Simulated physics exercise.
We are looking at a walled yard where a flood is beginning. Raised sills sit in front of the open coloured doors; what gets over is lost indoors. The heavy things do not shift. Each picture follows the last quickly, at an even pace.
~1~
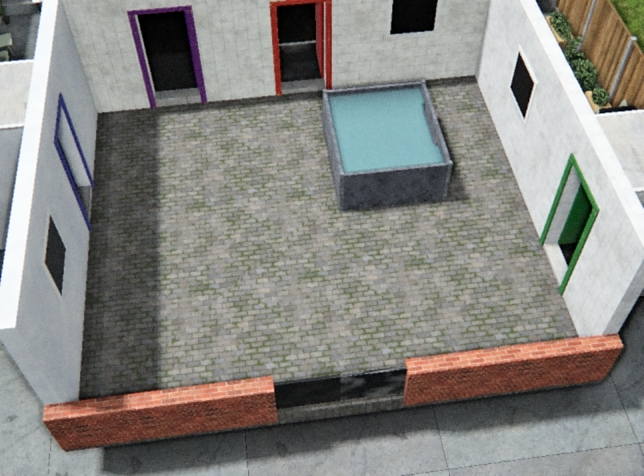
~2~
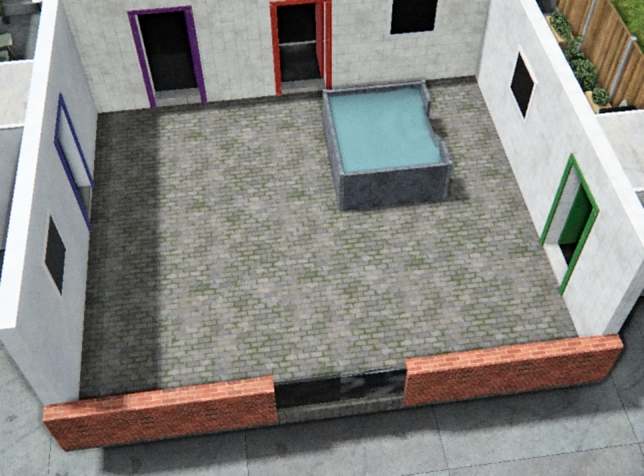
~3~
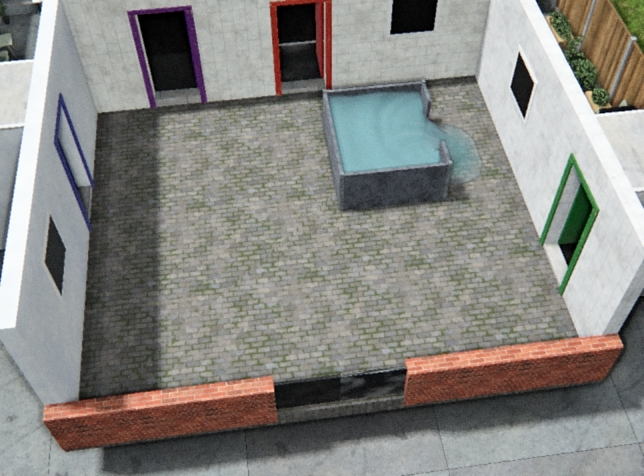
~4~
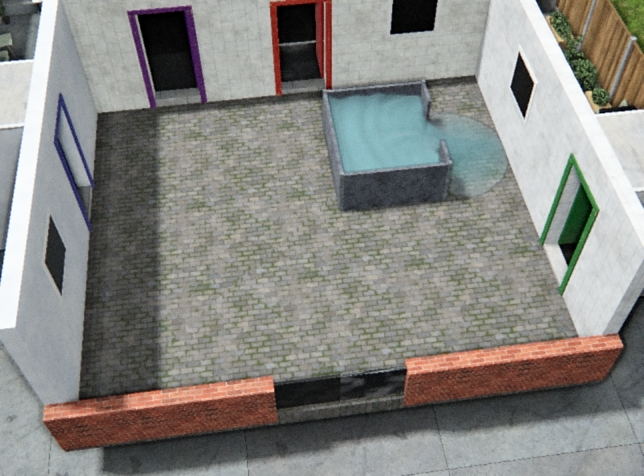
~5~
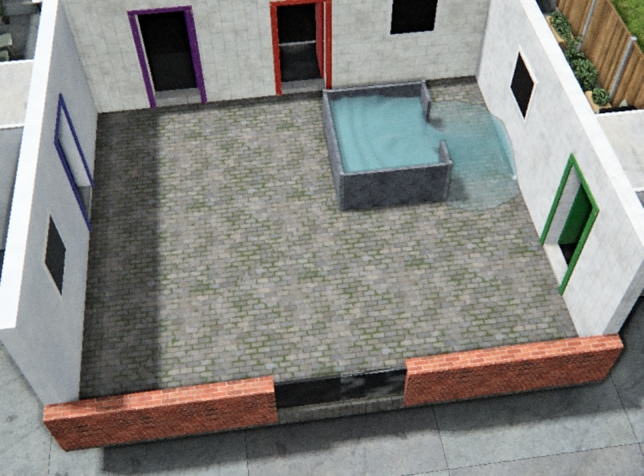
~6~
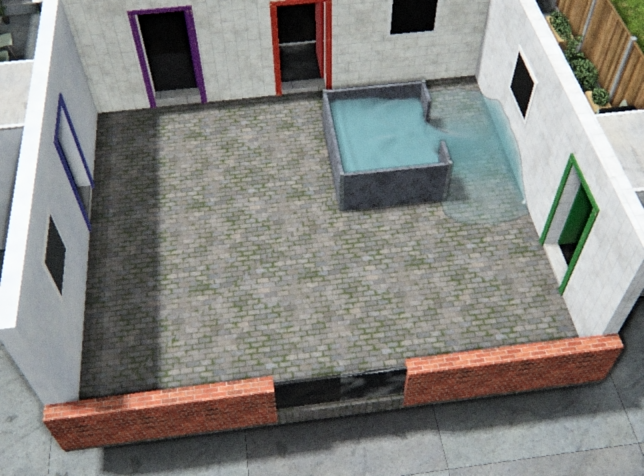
Walled paved yard with coloured doorways, water pouring through a widening gap in the tank's right side and spreading across the paving.
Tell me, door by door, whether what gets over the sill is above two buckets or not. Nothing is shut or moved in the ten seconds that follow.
Green door: Not above; purple door: Not above; blue door: Not above; red door: Not above.
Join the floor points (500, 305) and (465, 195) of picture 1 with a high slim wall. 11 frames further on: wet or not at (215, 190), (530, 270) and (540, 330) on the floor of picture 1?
Results in order: Bone-dry / swamped / swamped.
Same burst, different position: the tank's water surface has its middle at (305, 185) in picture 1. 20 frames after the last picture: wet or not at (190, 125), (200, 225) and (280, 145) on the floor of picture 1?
Readings in order: No flood; no flood; no flood.
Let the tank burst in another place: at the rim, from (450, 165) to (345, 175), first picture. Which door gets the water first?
That one is the door marked green.
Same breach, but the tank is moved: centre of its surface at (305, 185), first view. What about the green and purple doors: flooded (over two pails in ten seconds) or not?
Note: Green door exceeds the mark; purple door falls short.
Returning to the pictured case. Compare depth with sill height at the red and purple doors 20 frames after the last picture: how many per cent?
Approx. 50 % then 20 %.
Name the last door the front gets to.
That would be the blue door.
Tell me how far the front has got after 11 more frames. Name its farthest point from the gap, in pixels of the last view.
Pixel estimate: (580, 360).
A moment on, water covers 10 % of the floor; the green door wet at the sill, nothing in, the purple door not reached, the blue door not reached, the red door not reached.
Next, water covers 25 % of the floor; the green door wet at the sill, nothing in, the purple door not reached, the blue door not reached, the red door not reached.
Then, water covers 45 % of the floor; the green door under two buckets in, the purple door wet at the sill, nothing in, the blue door not reached, the red door wet at the sill, nothing in.
Later, water covers 80 % of the floor; the green door under two buckets in, the purple door wet at the sill, nothing in, the blue door wet at the sill, nothing in, the red door wet at the sill, nothing in.
In the end, water covers 95 % of the floor; the green door under two buckets in, the purple door wet at the sill, nothing in, the blue door wet at the sill, nothing in, the red door wet at the sill, nothing in.
